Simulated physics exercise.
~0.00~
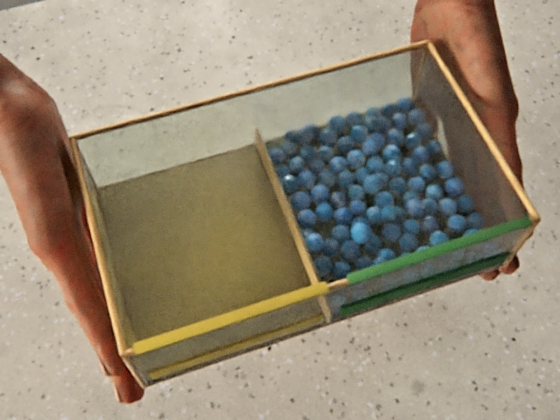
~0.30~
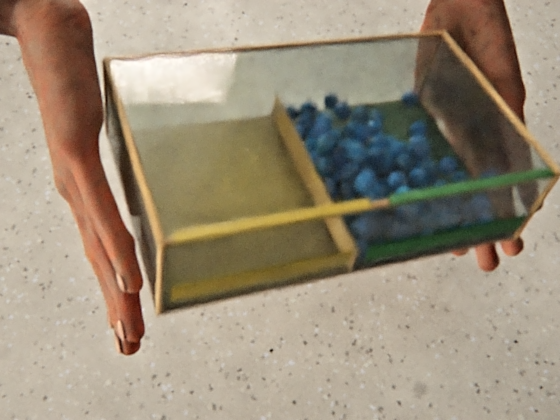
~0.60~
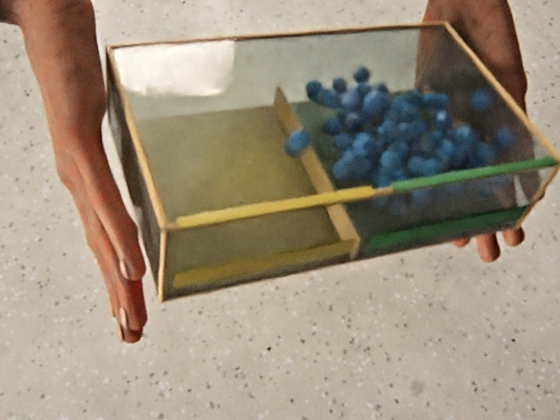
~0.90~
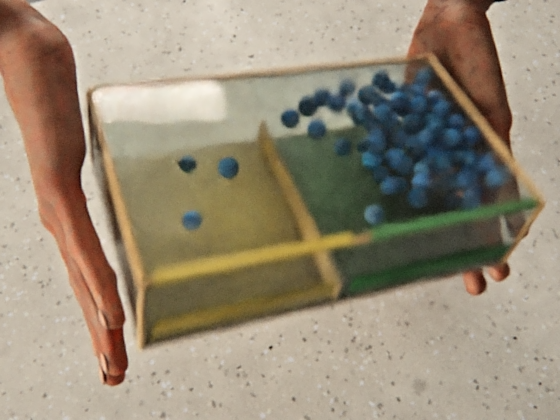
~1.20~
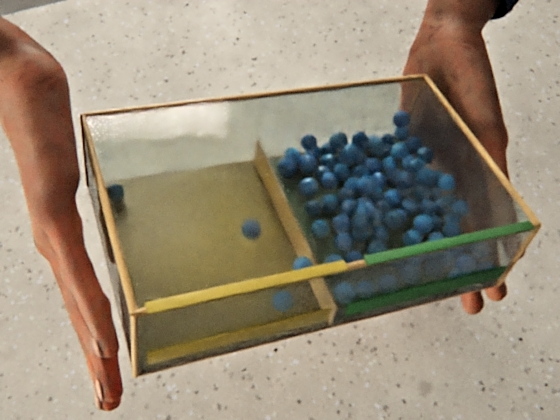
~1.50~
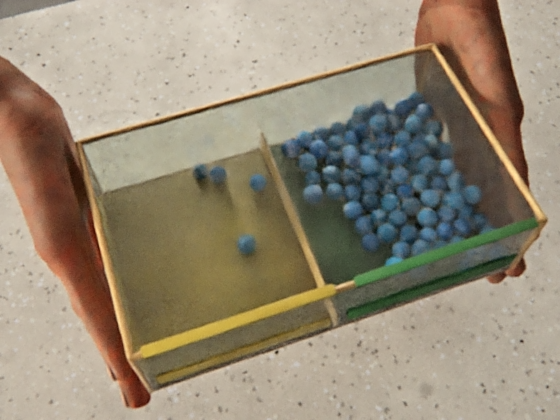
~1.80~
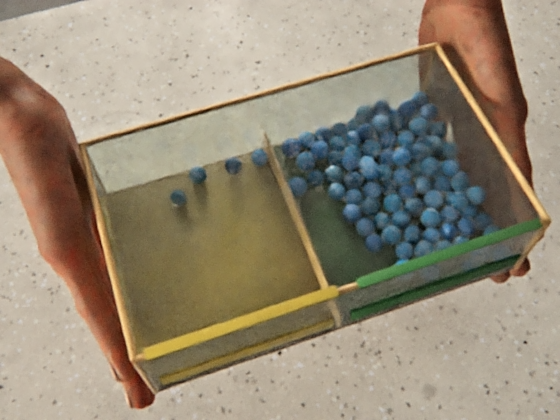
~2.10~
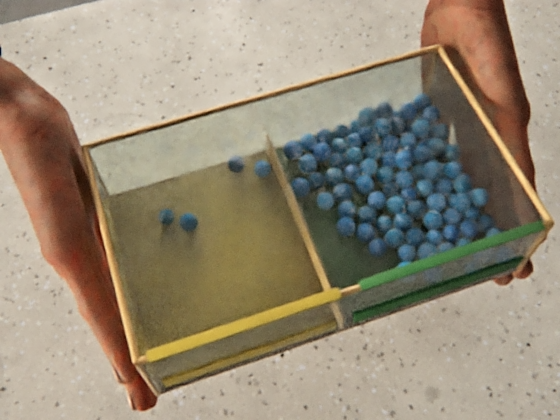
At first, two hands hold a shallow, clear-lidded box over a speckled surface, with blue balls filling the green-edged right compartment and the yellow-edged left one empty. The hands tip and shake the box, and the balls bunch up and lift off the floor of their compartment. One ball passes over the divider, and soon a few are loose on the yellow side. The hands bring the box back to its starting position while the stray balls roll about. It ends with four balls on the left and all the rest spread across the right.
